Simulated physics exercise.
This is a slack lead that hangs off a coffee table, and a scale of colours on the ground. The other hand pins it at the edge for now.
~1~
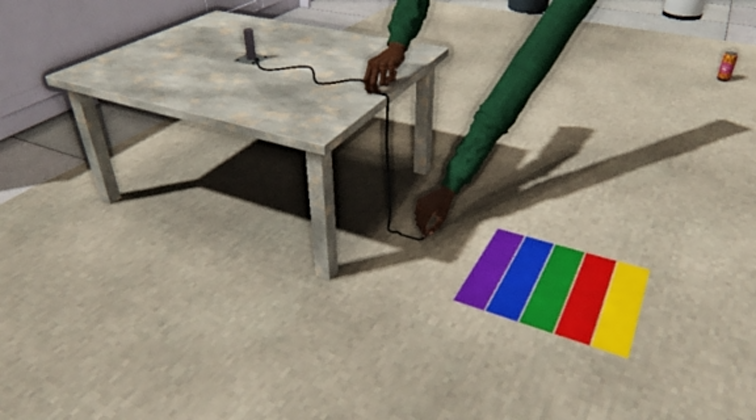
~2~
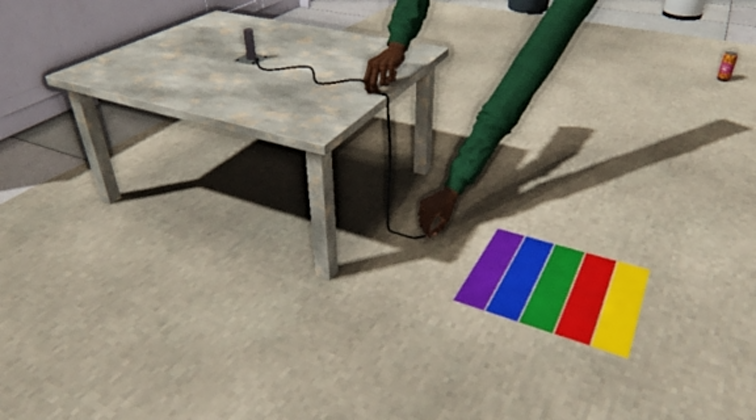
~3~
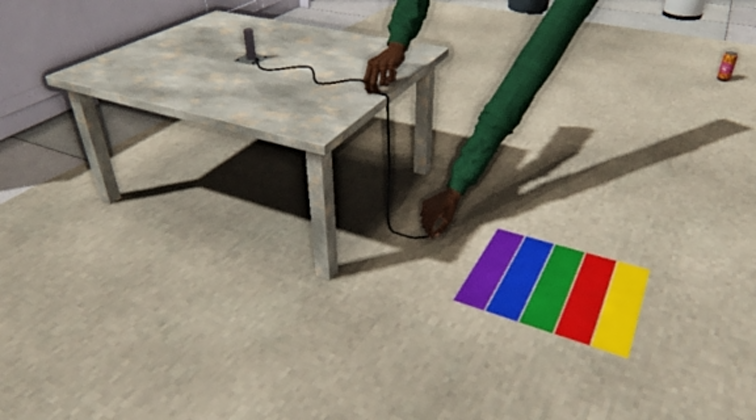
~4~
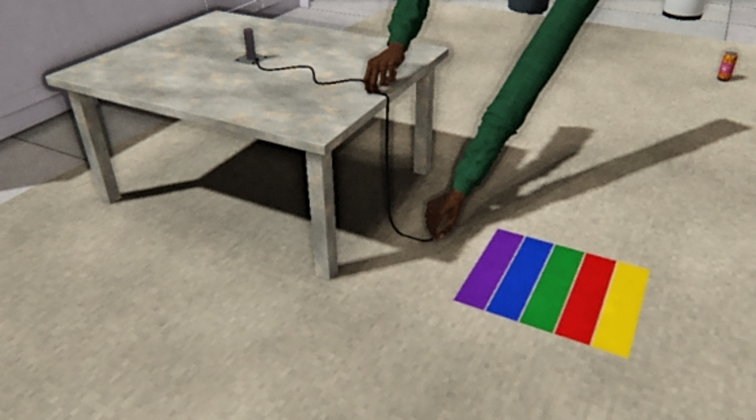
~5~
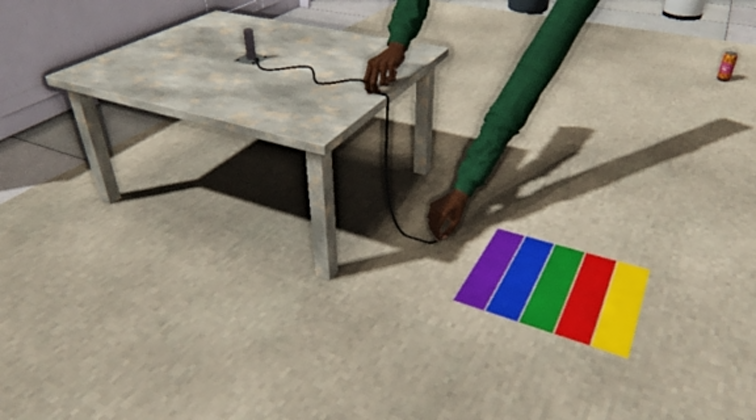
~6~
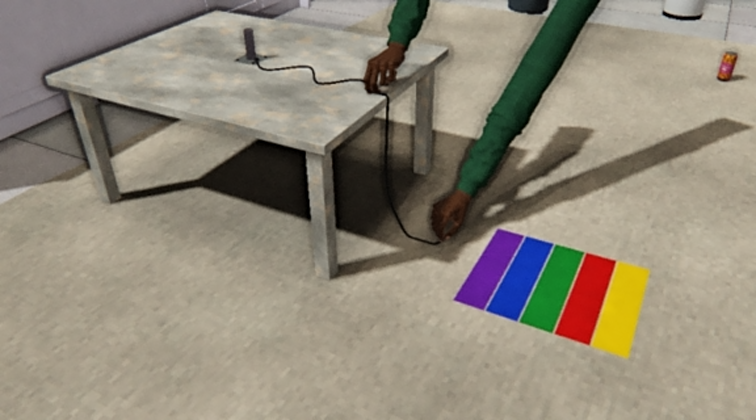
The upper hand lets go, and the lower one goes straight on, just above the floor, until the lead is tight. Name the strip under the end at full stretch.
Over red.
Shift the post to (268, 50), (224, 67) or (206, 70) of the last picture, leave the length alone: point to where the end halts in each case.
About (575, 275), (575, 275) and (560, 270).
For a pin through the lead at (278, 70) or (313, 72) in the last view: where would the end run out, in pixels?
About (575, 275) and (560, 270).
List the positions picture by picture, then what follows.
In the first frame, end (428, 233); purple (477, 291); blue (509, 301); green (543, 312); red (577, 323); yellow (615, 335).
In the second frame, end (431, 234); lead through (263, 69) (313, 72) (355, 80) (388, 108) (390, 168) (388, 223).
In the third frame, end (434, 235).
In the fourth frame, end (438, 236); lead through (263, 69) (313, 72) (355, 80) (388, 108) (387, 167) (393, 224).
In the fifth frame, end (441, 237).
In the sixth frame, end (444, 238); lead through (263, 69) (313, 72) (355, 80) (388, 108) (386, 167) (401, 225).
Early on, end near (538, 265); over blue.
Midway, end near (569, 274); over green.
At the end of the slack, end near (589, 280); over red. The end stops over the red strip.
